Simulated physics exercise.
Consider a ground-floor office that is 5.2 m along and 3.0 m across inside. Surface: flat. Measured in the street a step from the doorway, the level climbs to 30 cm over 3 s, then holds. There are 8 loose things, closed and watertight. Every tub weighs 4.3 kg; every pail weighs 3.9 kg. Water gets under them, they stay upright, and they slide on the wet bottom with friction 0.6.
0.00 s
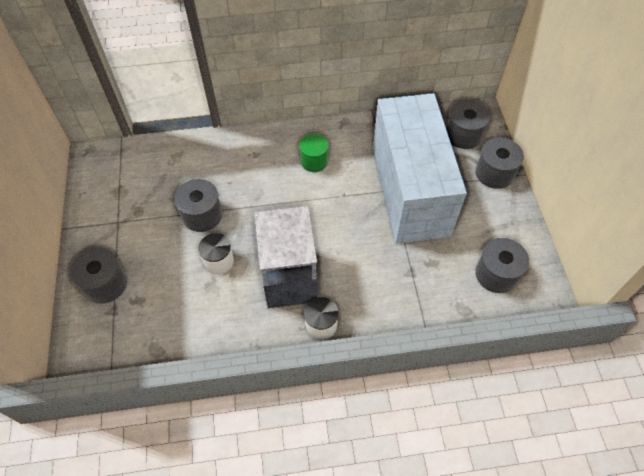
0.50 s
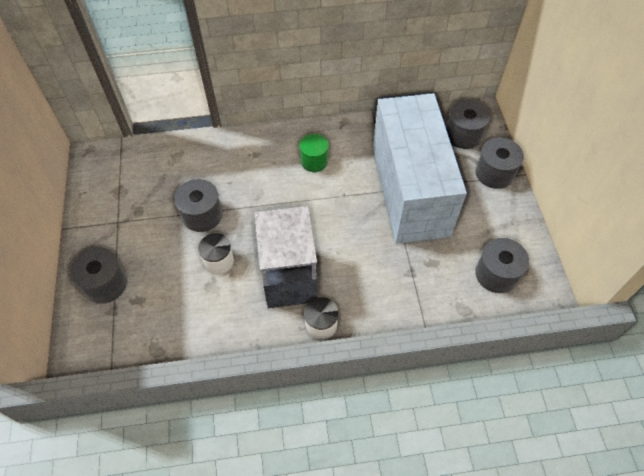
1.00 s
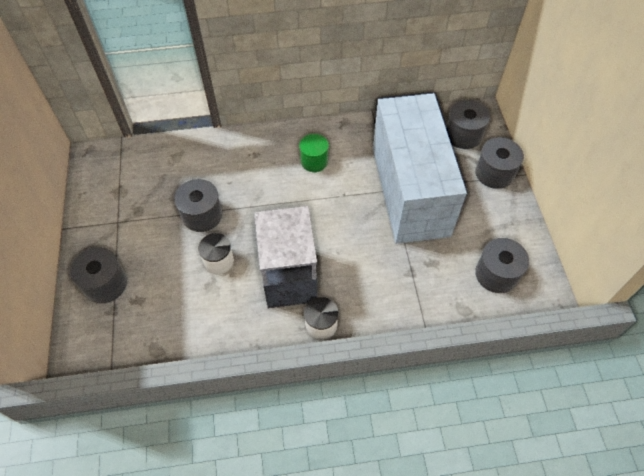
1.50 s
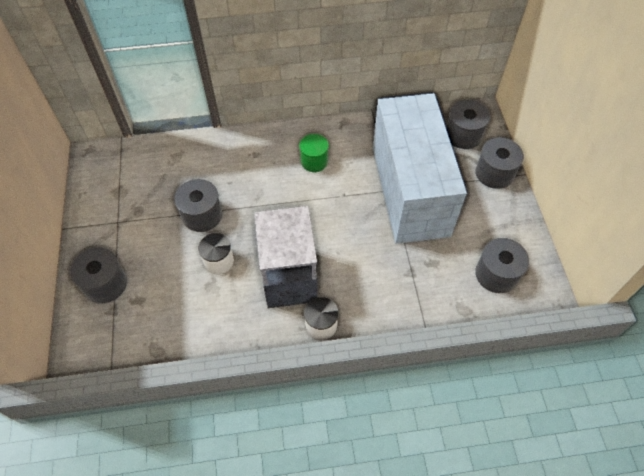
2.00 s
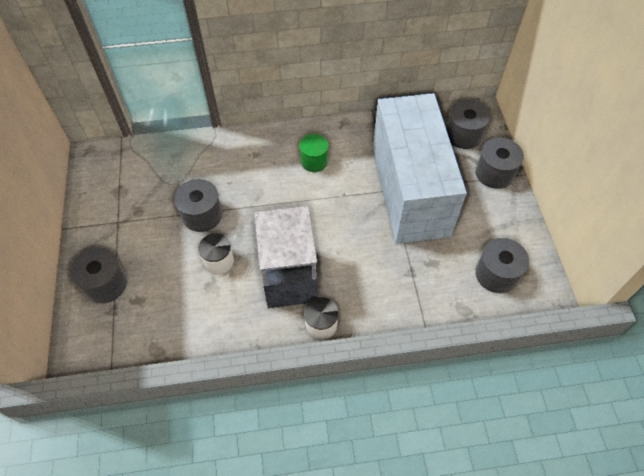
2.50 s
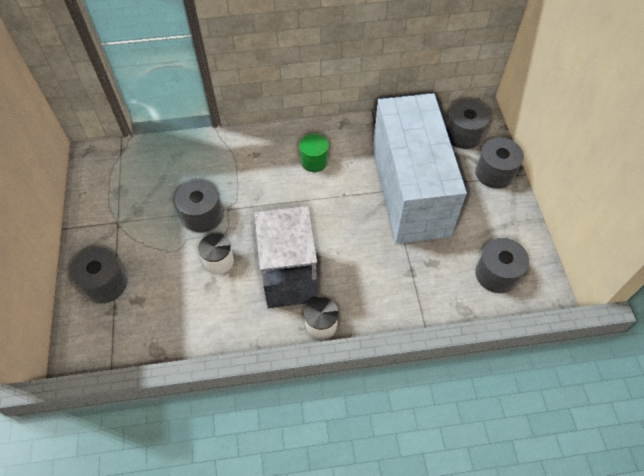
Floodwater rising over the paving outside a walled room, then spreading thinly through the doorway across the floor towards unmoved objects.
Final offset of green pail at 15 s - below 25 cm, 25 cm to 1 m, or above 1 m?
25 cm to 1 m.
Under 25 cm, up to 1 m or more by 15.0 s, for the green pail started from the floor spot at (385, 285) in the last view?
Result: It drifts a great deal.
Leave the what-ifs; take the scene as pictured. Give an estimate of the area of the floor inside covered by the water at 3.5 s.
Near 6.0 m2 in all.
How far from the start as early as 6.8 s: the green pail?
About 0 cm out of place.
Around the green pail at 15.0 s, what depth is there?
Somewhere close to 10 cm.
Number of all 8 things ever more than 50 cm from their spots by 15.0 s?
The answer here is 8.
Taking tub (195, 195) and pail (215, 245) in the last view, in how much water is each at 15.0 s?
Depths: Near 20 cm, then near 21 cm.
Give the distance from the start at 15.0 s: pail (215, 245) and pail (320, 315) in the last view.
Net displacement, in order: 300 cm; 80 cm.
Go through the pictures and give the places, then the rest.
The green pail at (314, 145) rests on the ground; 0.0 m2 under water; 0 of 8 have shifted, in the first frame.
The green pail at (314, 145) rests on the ground; 0.0 m2 under water; 0 of 8 have shifted, in the second frame.
The green pail at (314, 145), on the bottom; water covers 0.0 m2; 0 of 8 have shifted, in the third frame.
The green pail at (314, 145) rests on the ground; water covers 0.0 m2; 0 of 8 have shifted, in the fourth frame.
The green pail at (314, 145), on the bottom; 0.5 m2 under water; 0 of 8 have shifted, in the fifth frame.
The green pail at (314, 145), on the bottom; water covers 1.7 m2; 0 of 8 have shifted, in the sixth frame.
After 3.5 s the green pail is near (314, 145), 0.0 m from its start, aground; 1 afloat.
After 6.8 s the green pail is near (314, 145), 0.0 m from its start, aground; 4 afloat.
After 11.0 s the green pail is near (290, 137), 0.3 m from its start, afloat; 8 afloat.
After 15.0 s the green pail is near (305, 184), 0.6 m from its start, afloat; 8 afloat.
